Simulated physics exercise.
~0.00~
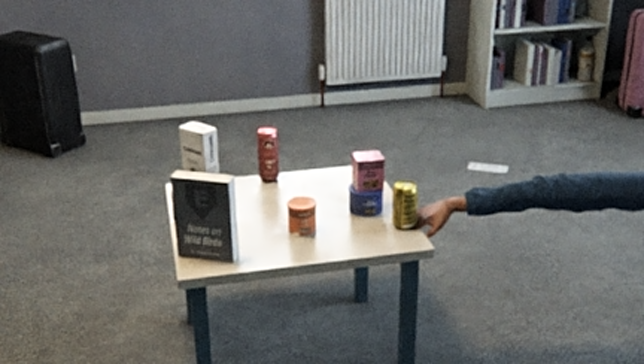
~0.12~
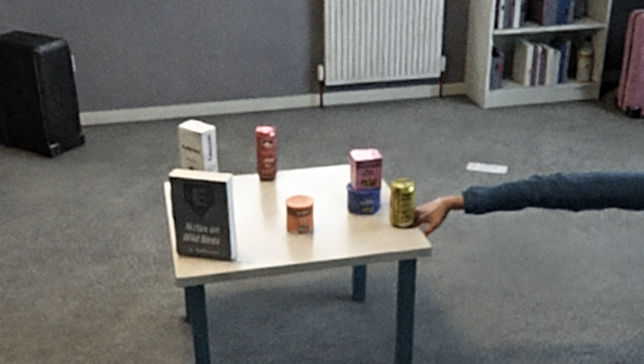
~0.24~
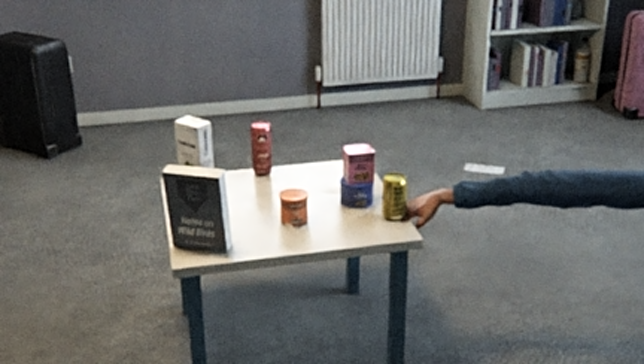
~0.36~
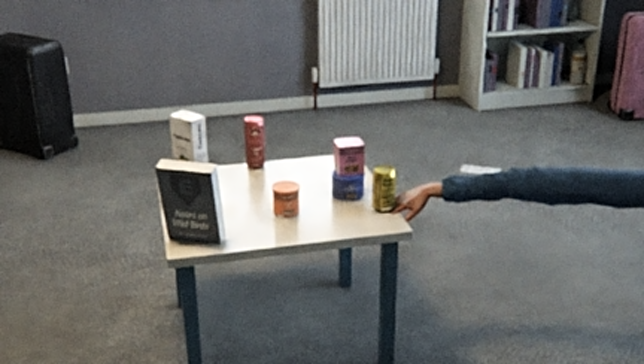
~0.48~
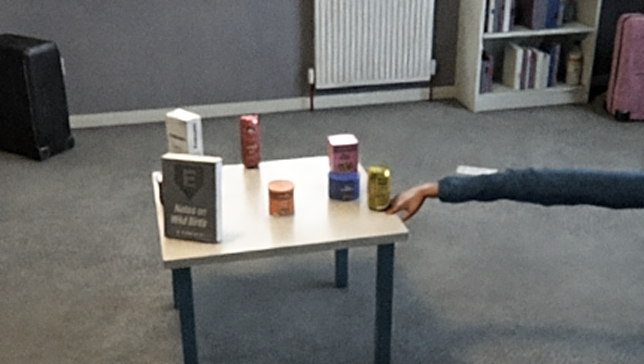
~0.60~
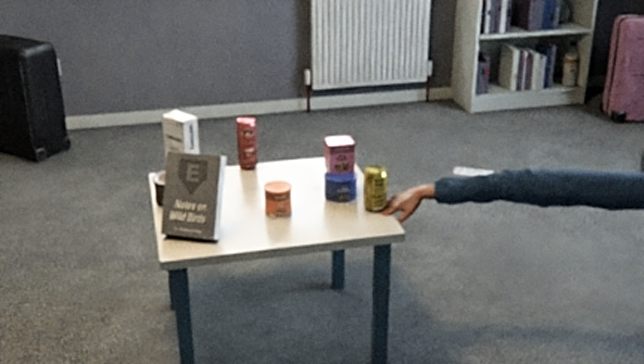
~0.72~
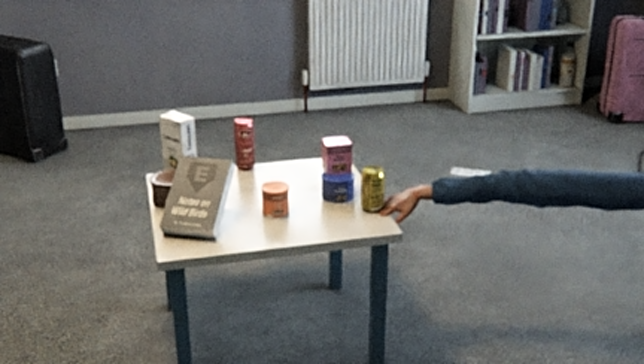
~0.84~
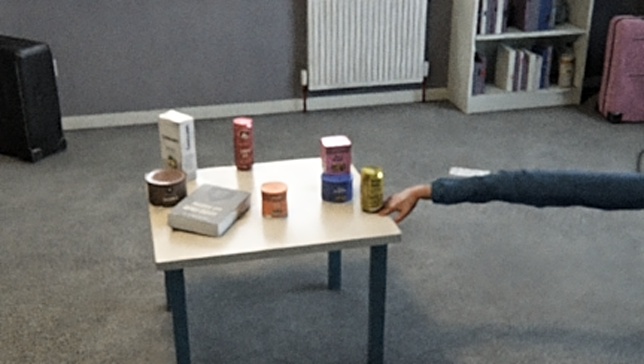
A dark grey book stands upright at the front left of a light table with dark legs, seen from slightly above in a grey-carpeted room with a radiator and bookshelf behind. Beside it are a white packet, a red can, an orange tin, a pink carton on a blue tub, and a yellow can at the right. A dark-sleeved arm reaches in from the right, its hand at the table's edge, and the table slides a little way back. The book wobbles, then tips backward, revealing a brown tub, and ends lying flat while the others stay standing.
